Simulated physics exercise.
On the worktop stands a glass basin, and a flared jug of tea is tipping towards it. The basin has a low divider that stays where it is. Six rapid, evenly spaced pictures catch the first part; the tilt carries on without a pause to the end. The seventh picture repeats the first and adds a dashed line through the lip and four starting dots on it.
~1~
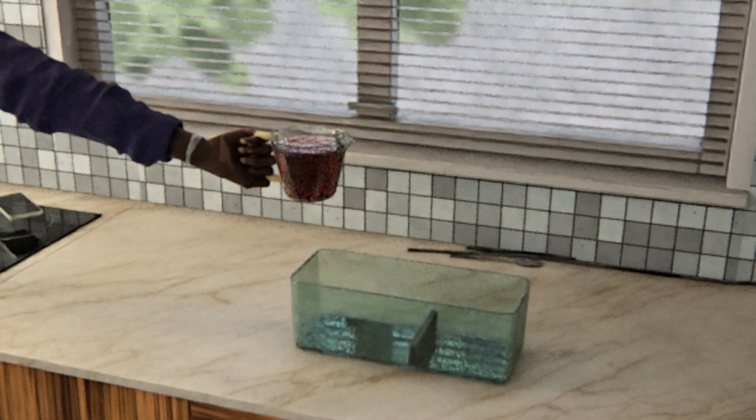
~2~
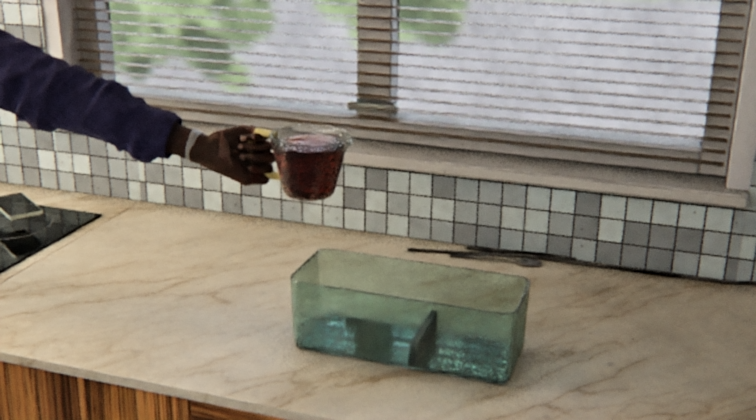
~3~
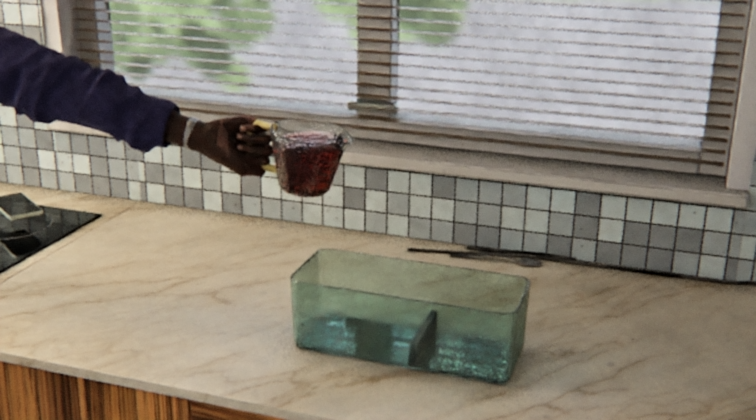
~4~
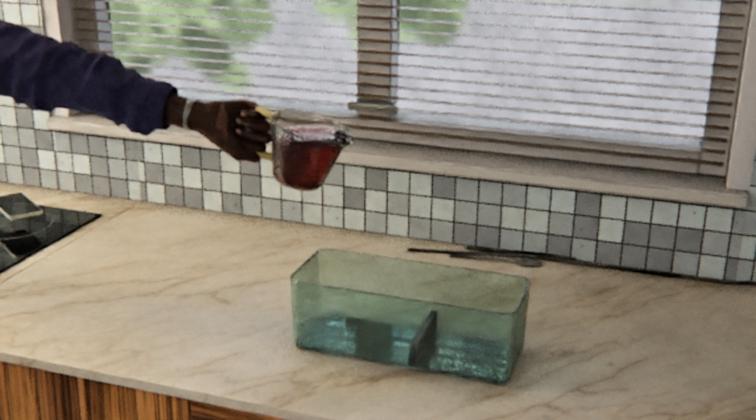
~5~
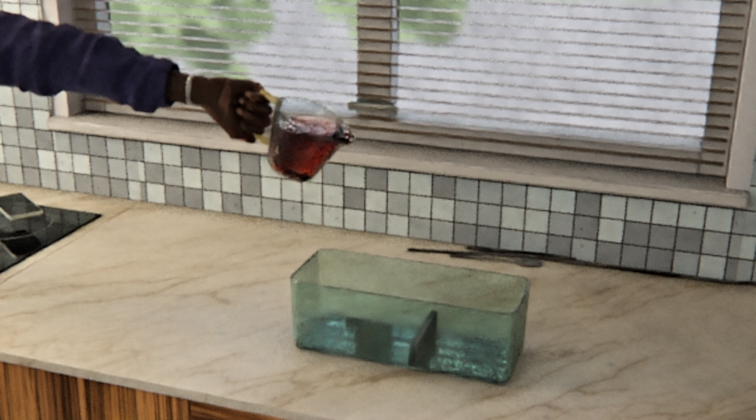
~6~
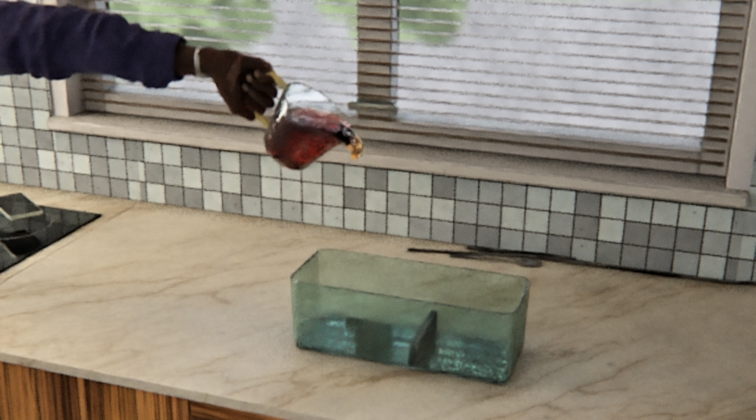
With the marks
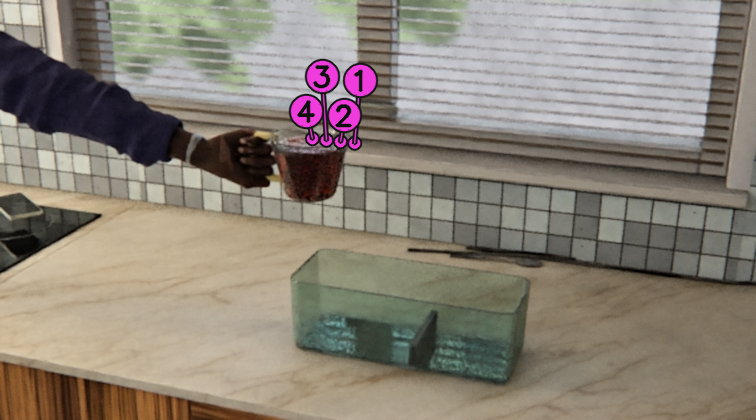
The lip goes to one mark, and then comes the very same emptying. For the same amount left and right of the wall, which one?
Dot 2 does it best.
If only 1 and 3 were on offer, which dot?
That would be 1.
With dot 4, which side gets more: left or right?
The left side.
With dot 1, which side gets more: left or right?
The right side.
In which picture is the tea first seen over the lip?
In picture 5.
On the marked copy, 1 at (354, 143); 2 at (340, 141); 3 at (326, 140); 4 at (312, 138).
With 1, about 25 % ends left of the wall and 70 % right of it; 5 % is lost outside.
With 2, about 55 % ends left of the wall and 41 % right of it; 4 % is lost outside.
With 3, about 82 % ends left of the wall and 8 % right of it; 10 % is lost outside.
With 4, about 82 % ends left of the wall and 11 % right of it; 7 % is lost outside.
